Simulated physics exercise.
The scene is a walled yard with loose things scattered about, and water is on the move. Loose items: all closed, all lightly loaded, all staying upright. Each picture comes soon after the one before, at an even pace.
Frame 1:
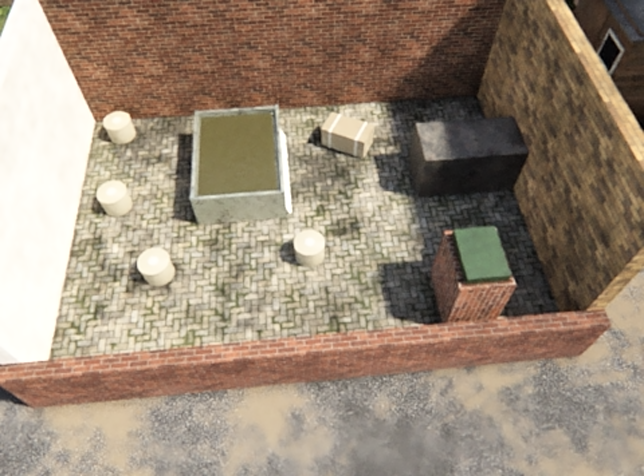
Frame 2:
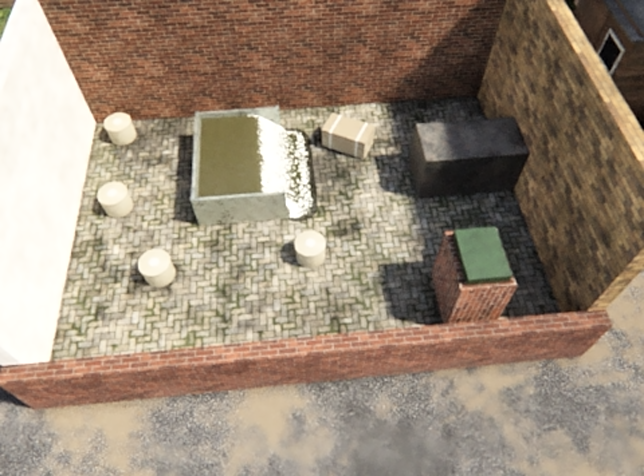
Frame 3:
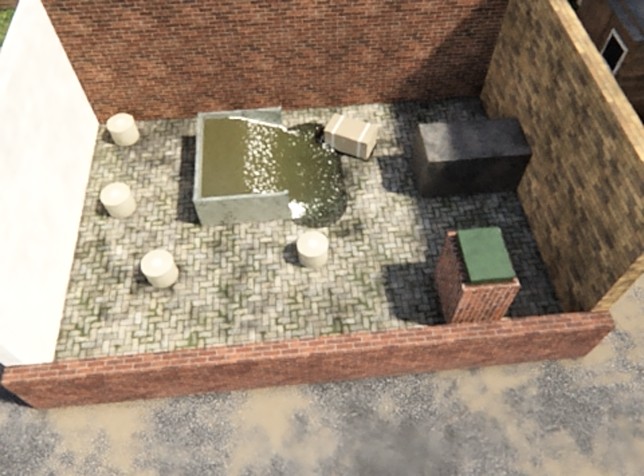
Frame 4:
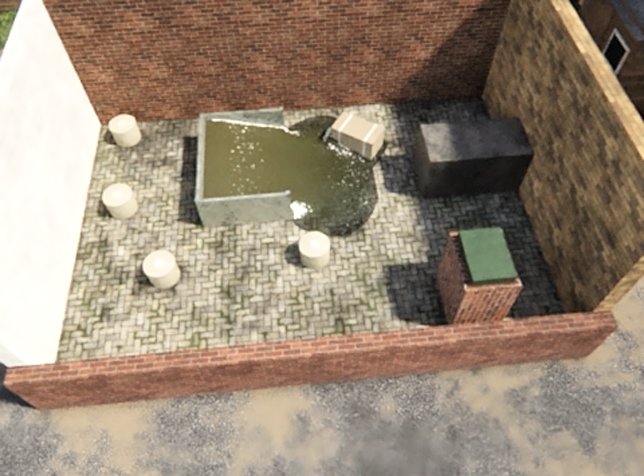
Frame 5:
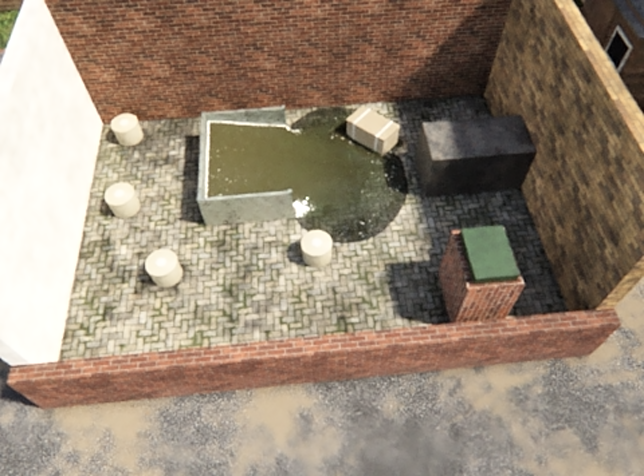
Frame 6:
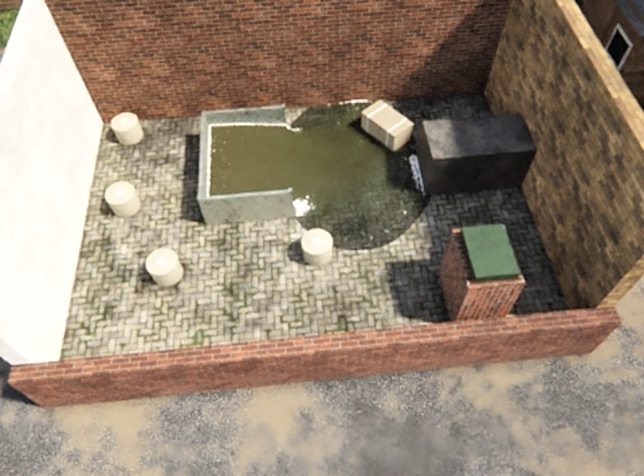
In the video, murky water pours from the open right side of a rectangular tank in a walled brick yard and spreads across the paving, pushing a pale trunk rightward toward a dark block while four pale tubs stay put.
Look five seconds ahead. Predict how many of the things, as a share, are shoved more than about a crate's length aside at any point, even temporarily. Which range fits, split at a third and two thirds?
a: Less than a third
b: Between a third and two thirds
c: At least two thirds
Less than a third (a).
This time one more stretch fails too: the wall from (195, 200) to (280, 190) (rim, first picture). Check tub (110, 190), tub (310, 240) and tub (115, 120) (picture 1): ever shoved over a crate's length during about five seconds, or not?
Here's my take, in sequence: Dislodged that far, dislodged that far, and fails to go that far.
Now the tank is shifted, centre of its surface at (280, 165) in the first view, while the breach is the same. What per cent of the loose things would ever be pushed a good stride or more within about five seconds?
Estimate: Around 20 per cent of them.
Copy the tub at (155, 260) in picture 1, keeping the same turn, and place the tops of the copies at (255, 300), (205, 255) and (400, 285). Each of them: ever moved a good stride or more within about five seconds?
In sequence: Hardly budges; hardly budges; knocked well away.
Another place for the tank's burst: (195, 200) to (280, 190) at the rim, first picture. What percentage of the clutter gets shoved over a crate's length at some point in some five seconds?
I'd put it at about 60 percent.
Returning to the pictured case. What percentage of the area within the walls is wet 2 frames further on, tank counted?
My estimate is about 30 per cent.
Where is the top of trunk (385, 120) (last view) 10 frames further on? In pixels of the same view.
(487, 85).
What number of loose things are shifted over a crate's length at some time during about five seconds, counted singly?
I get 1.
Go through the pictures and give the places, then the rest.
A trunk at (348, 127), on the bottom; a tub at (309, 242) rests on the ground; 0 of 5 have shifted, in the first frame.
A trunk at (348, 128), on the bottom; a tub at (310, 243) rests on the ground; 0 of 5 have shifted, in the second frame.
A trunk at (351, 128), on the bottom; a tub at (313, 244), on the bottom; 0 of 5 have shifted, in the third frame.
A trunk at (358, 128) rests on the ground, close to its start; a tub at (314, 244), on the bottom; 1 of 5 have shifted, in the fourth frame.
A trunk at (373, 123) rests on the ground, a stride from its start; a tub at (317, 243), on the bottom; 1 of 5 have shifted, in the fifth frame.
A trunk at (387, 118), on the bottom, a stride from its start; a tub at (317, 242), on the bottom; 1 of 5 have shifted, in the sixth frame.
A moment on, 1 of 5 are well off their spots; 0 afloat.
Next, 1 of 5 are well off their spots; 1 afloat.
Later, 1 of 5 are well off their spots; 1 afloat.
In the end, 0 of 5 are well off their spots, and 1 have been at some point; 1 afloat.
